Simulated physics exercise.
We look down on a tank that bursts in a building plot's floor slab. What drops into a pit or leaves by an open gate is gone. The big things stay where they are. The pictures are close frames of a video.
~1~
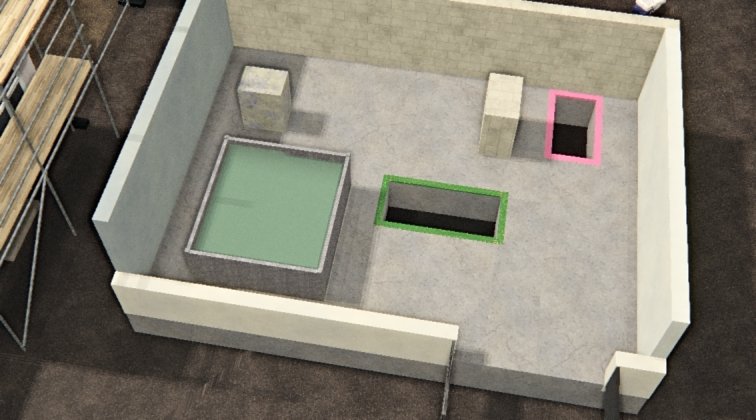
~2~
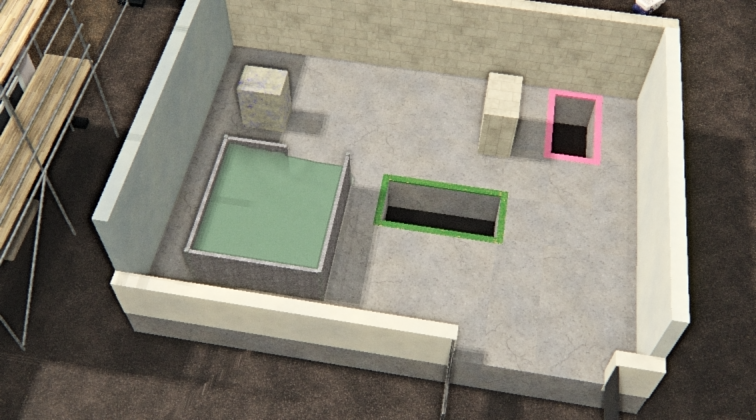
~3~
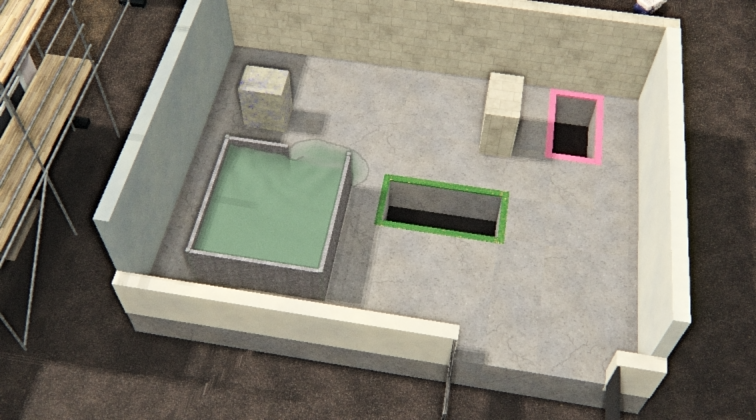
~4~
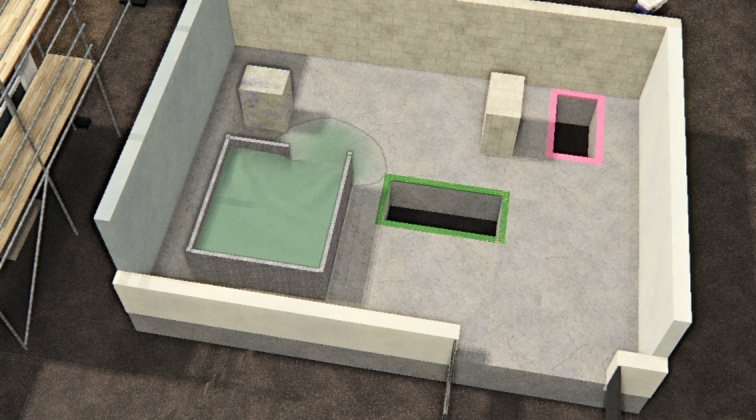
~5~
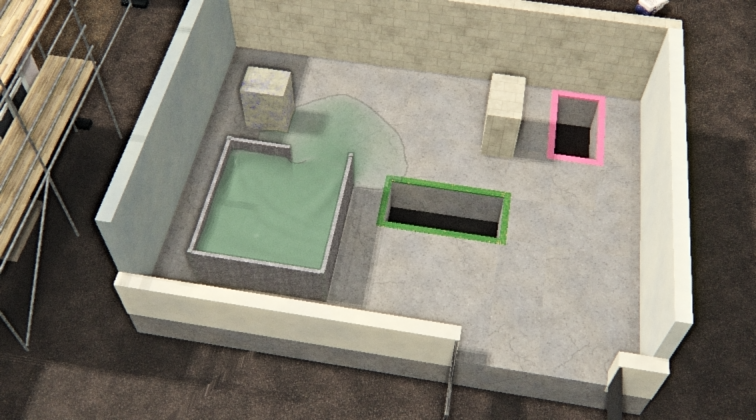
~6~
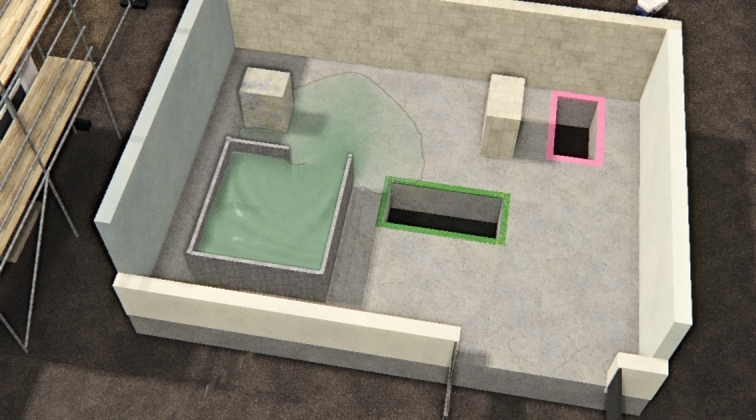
At first, a square tank of green water stands whole and still on a walled concrete slab, near a green-edged pit and a smaller pink-edged one. Then a gap opens in its far side and water pours out, fanning across the floor past the nearby block toward the back wall.
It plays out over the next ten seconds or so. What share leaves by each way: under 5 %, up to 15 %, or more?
One by one: The gate takes under 5 %; the green pit takes from 5 to 15 %; the pink pit takes over 15 %.
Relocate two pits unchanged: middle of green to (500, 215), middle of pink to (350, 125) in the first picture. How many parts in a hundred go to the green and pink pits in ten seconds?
Per cent: Green 2, pink 55.
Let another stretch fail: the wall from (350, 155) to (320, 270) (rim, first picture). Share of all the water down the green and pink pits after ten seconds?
Roughly, in per cent: Green 40, pink 15.
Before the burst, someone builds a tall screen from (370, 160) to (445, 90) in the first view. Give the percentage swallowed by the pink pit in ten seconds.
In per cent: Pink 14.
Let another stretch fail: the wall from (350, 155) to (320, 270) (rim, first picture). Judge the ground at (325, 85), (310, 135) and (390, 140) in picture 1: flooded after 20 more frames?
One after the other: Free of water, not flooded, no water.
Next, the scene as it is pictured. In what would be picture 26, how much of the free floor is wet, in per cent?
I make it 45 per cent.
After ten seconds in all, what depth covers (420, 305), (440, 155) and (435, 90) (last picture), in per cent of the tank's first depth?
In turn 2, 6 and 12 in a hundred.
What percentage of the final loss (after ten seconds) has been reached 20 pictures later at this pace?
I make it 20 per cent.
A moment on, water covers 25 % of the floor; the gate 0 %, the green pit 0 %, the pink pit 0 %.
Next, water covers 35 % of the floor; the gate 0 %, the green pit 0 %, the pink pit 0 %.
Then, water covers 45 % of the floor; the gate 0 %, the green pit 0 %, the pink pit 7 %.
Later, water covers 55 % of the floor; the gate 0 %, the green pit 3 %, the pink pit 18 %.
In the end, water covers 80 % of the floor; the gate 0 %, the green pit 8 %, the pink pit 28 %.
